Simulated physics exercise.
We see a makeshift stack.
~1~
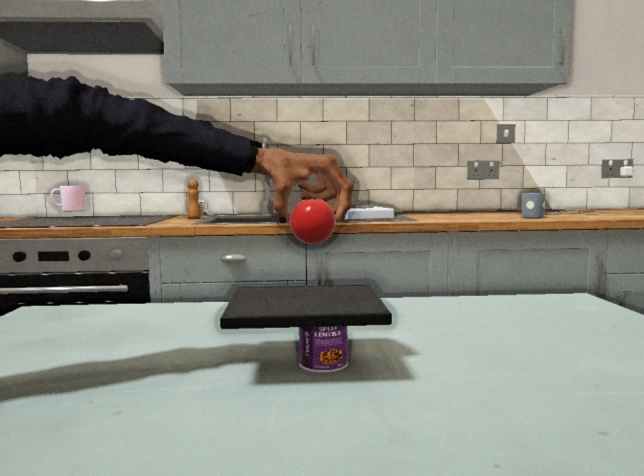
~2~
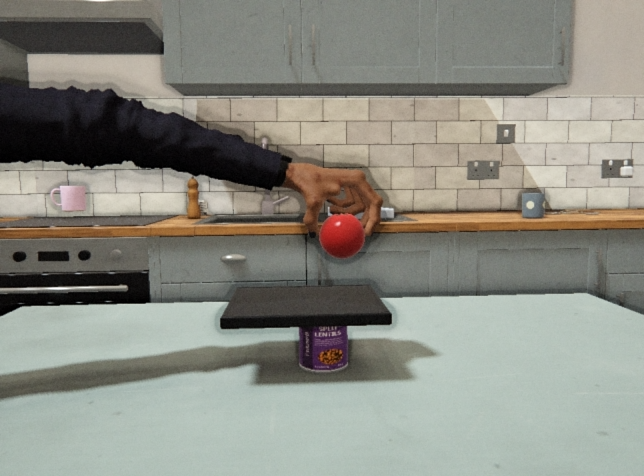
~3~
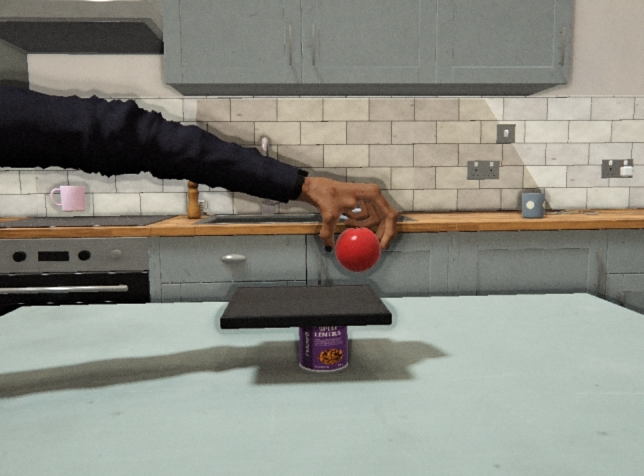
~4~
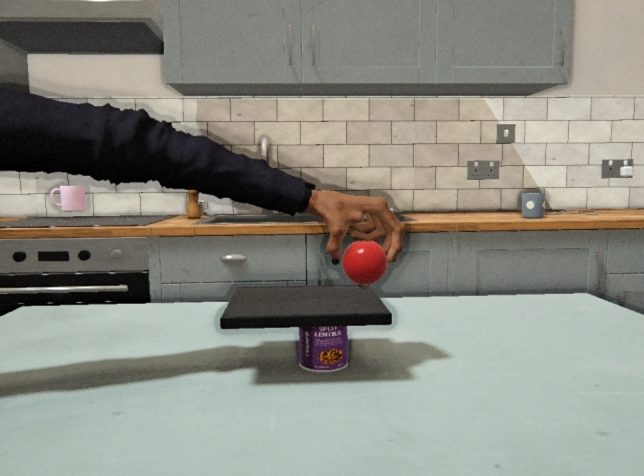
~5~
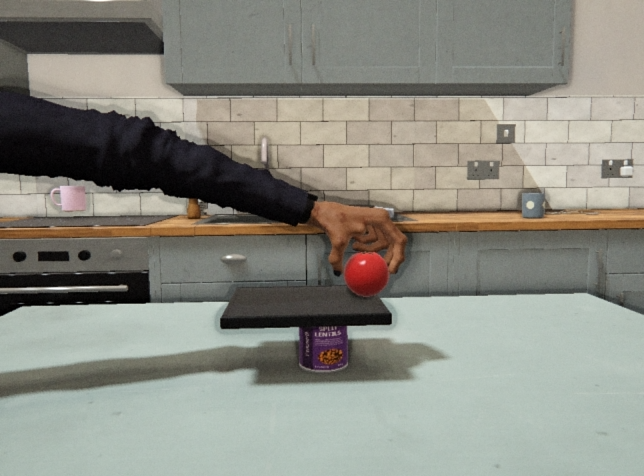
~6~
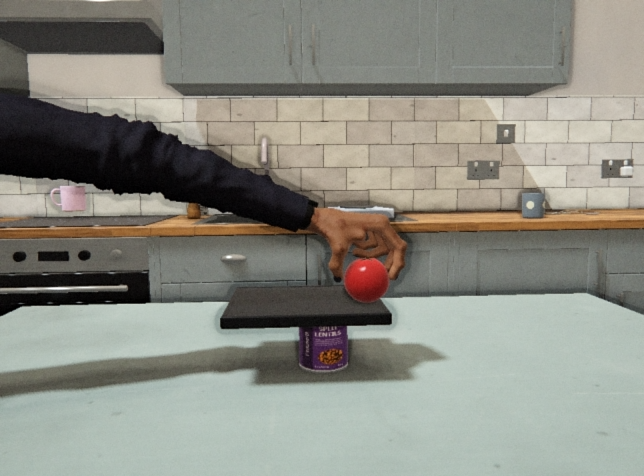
Kitchen table, a hand lowering a red tomato rightward and down onto the right side of a black lid atop a can.
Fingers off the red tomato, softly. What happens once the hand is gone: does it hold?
Here the stack holds.
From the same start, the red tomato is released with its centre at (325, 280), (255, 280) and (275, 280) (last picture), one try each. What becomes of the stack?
First, it holds; second, it gives way; third, it loses its balance.
Then, 0.50 s after the last picture, nothing has stirred.
Then, 1.40 s after the last picture, red tomato resting near (366, 280).
At rest, all 3 in place. Seen from the same camera at the end, red tomato near (367, 281). The stack stays up.
